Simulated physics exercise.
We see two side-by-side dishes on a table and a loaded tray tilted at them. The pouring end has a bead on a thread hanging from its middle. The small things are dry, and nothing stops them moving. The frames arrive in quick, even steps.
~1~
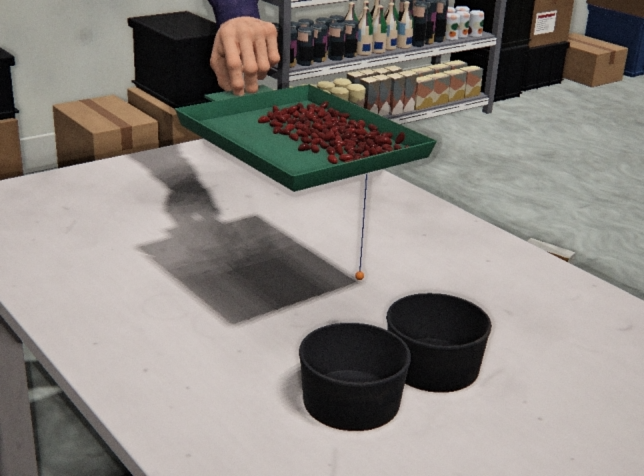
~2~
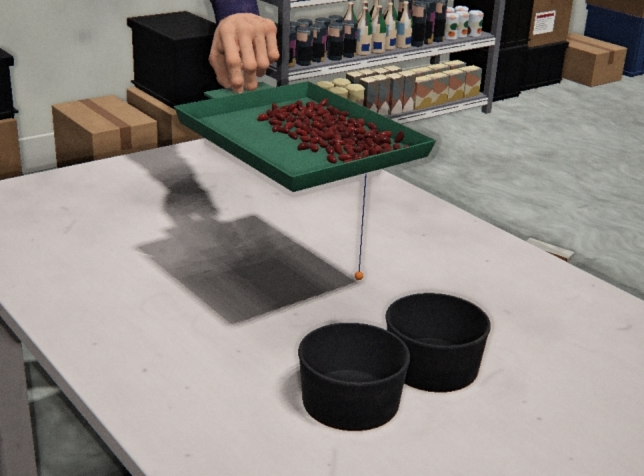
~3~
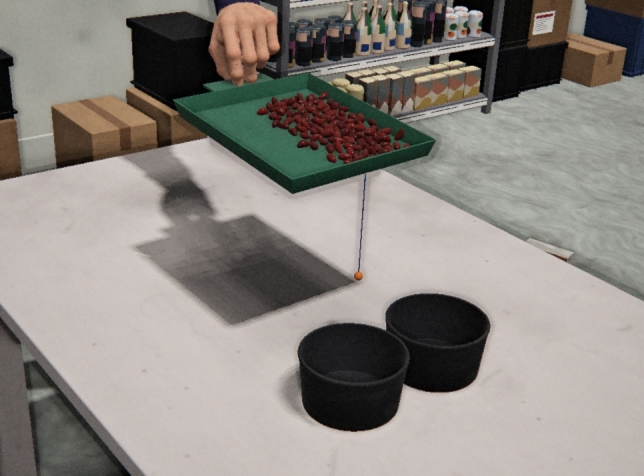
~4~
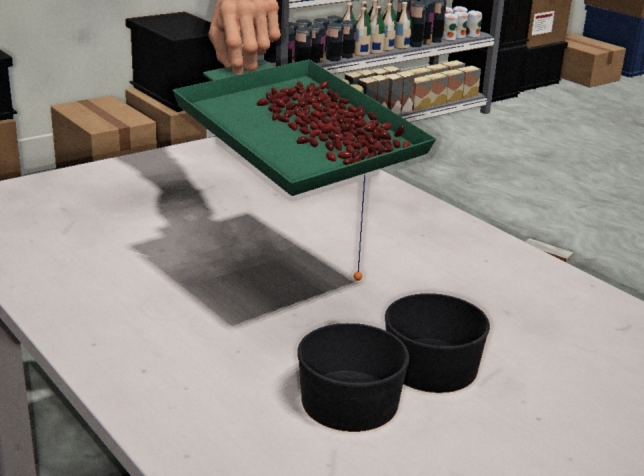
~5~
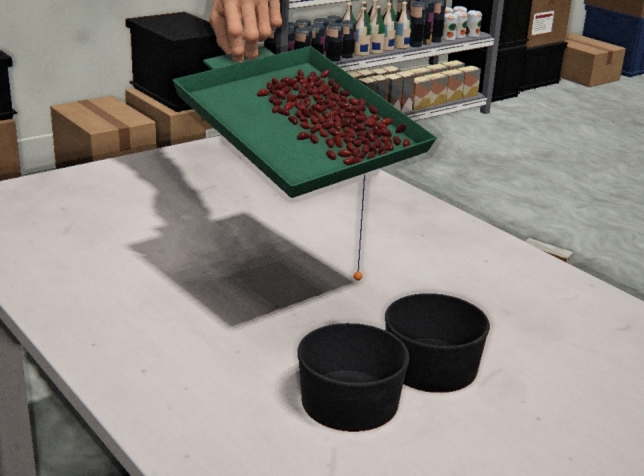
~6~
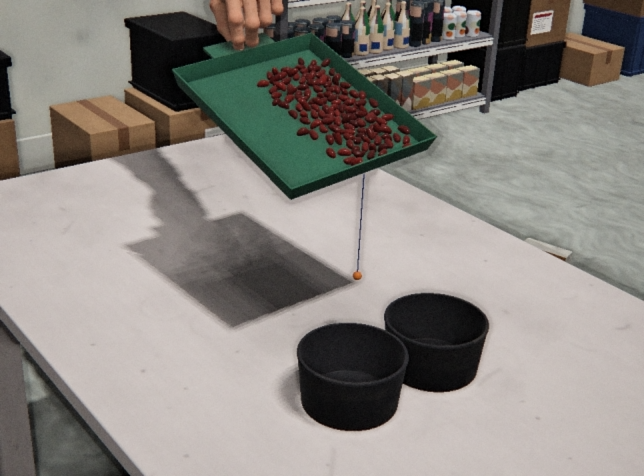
In the video, a hand holds a green tray of small dark red beans above two black dishes on a white table, gradually raising the tray's back and tilting it toward the front, its pouring edge dipping slightly at the left corner.
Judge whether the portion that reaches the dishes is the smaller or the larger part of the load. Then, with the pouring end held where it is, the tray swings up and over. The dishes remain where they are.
It is the smaller part.
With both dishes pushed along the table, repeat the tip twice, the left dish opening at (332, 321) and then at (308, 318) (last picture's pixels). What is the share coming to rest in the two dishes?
Around 80 % followed by around 80 %.
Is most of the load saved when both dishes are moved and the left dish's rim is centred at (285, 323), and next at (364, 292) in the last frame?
First place: Beyond half; second place: Short of half.
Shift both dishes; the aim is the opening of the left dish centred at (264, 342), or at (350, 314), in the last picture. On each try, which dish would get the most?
The right of the pair the first time, the left of the pair the second.
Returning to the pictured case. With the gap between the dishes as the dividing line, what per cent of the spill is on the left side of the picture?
Close to 100 %.
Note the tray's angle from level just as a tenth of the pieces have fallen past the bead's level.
Somewhere near 80°.
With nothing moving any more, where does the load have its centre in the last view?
I'd place the middle at about (318, 367).
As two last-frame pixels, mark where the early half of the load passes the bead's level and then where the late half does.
Early half: (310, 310); late half: (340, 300).
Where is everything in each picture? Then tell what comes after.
The first frame shows corners of the pouring end at (295, 173) and (430, 140), level; middle of the load at (337, 136), kidney beans; left dish at (388, 399); right dish at (472, 362); bead on its thread at (360, 276).
The second frame shows corners of the pouring end at (294, 174) and (429, 140), level; middle of the load at (336, 134).
The third frame shows corners of the pouring end at (293, 176) and (429, 139), tipped barely, lowest at the left corner; middle of the load at (336, 131).
The fourth frame shows corners of the pouring end at (293, 179) and (430, 138), tipped a little, lowest at the left corner; middle of the load at (336, 125).
The fifth frame shows corners of the pouring end at (293, 182) and (430, 136), tipped a little, lowest at the left corner; middle of the load at (334, 114).
The sixth frame shows corners of the pouring end at (293, 184) and (430, 135), tipped clearly, lowest at the left corner; middle of the load at (334, 107); left dish at (386, 398); right dish at (470, 361).
Soon after the last picture, tray tipped steeply; nearly all on the tray; a stray few in the air.
A little later, tray tipped past a quarter turn; about half on the tray; a small part in the left dish; a stray few in the right dish; about a quarter outside both; about a quarter in the air.
Later still, tray tipped past a quarter turn; a small part in the left dish; a small part in the right dish; most outside both.
At rest, tray tipped past a quarter turn; a small part in the left dish; a small part in the right dish; most outside both.
